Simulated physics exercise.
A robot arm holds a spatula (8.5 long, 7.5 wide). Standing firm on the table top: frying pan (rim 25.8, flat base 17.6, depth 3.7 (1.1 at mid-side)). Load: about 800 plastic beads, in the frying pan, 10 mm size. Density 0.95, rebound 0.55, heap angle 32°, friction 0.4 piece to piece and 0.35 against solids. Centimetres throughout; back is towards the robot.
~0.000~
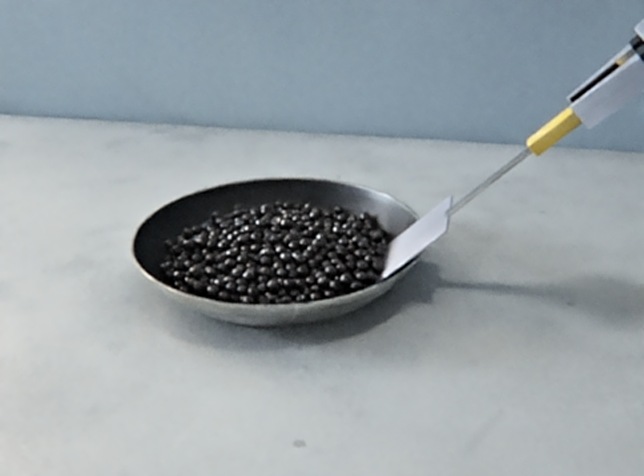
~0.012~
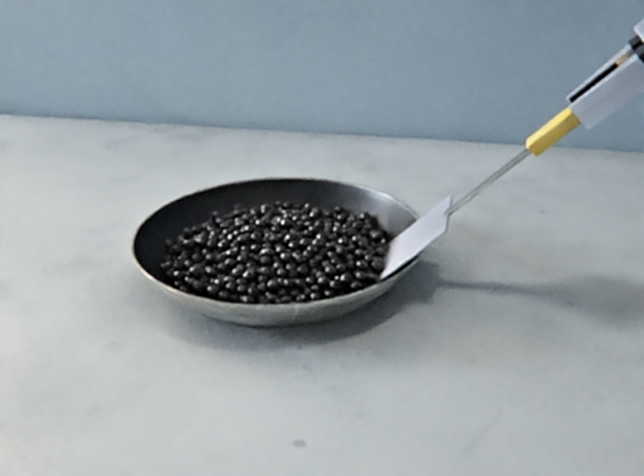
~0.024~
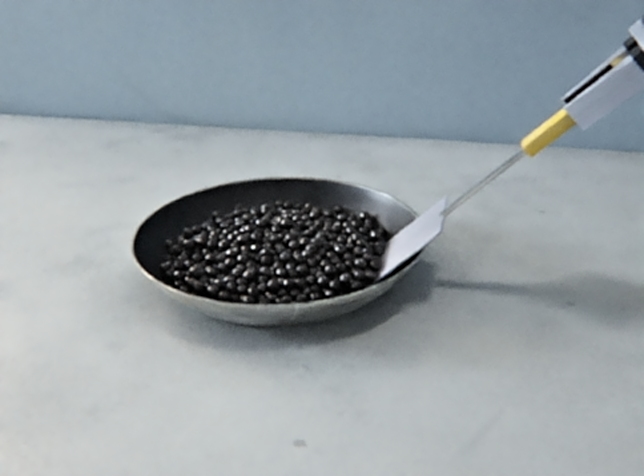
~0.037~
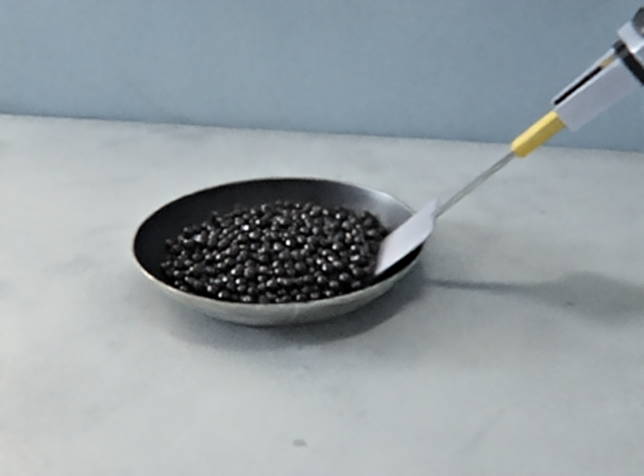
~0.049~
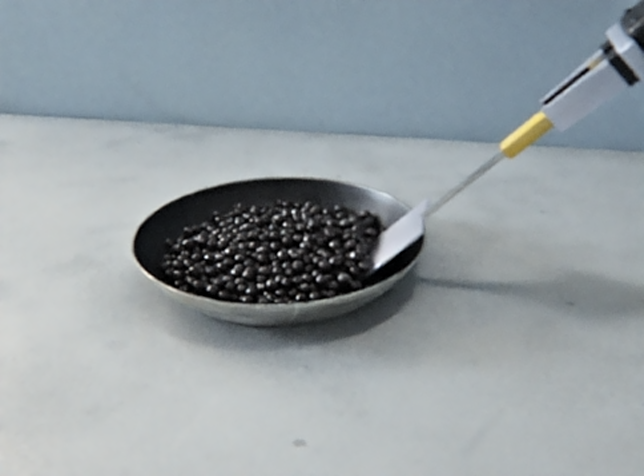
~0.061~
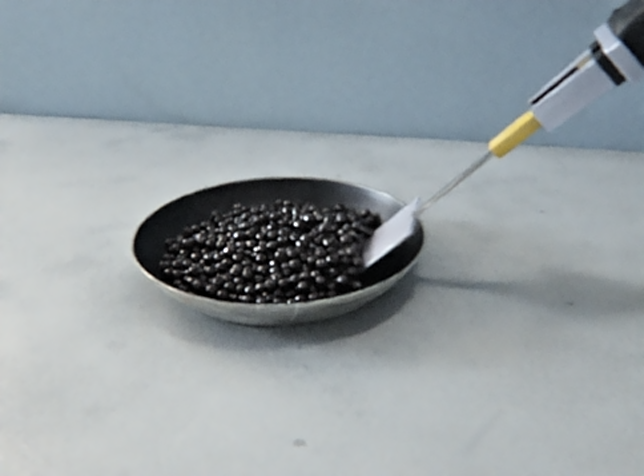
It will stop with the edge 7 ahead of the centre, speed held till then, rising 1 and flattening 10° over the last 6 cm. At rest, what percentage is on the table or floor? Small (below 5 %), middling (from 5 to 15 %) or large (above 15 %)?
A small share, below 5 %, ends on the table or floor.
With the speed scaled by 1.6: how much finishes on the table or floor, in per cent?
About 10 per cent.
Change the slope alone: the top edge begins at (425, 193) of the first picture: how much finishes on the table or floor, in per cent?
About 5 per cent.
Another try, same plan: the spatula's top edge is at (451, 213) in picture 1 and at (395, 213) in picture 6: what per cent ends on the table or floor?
Some 10 per cent.
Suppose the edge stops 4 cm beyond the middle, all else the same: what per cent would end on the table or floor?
It would be near 0 per cent.
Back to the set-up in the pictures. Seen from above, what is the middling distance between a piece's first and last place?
About 3 cm.
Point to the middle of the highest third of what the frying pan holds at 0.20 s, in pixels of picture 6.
Near (242, 236).
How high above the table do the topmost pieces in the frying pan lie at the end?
Some 5.5 cm.
After 0.13 s, sloping 45°, highest piece 5 above the table; 804 in the frying pan.
After 0.20 s, sloping 41°, highest piece 6 above the table; 804 in the frying pan.
After 0.43 s, sloping 35°, highest piece 6 above the table; 788 in the frying pan, 16 on the table or floor.
After 1.48 s, sloping 35°, highest piece 5 above the table; 786 in the frying pan, 18 on the table or floor.
At rest, 786 in the frying pan, 18 on the table or floor. That is 2 % on the table or floor.
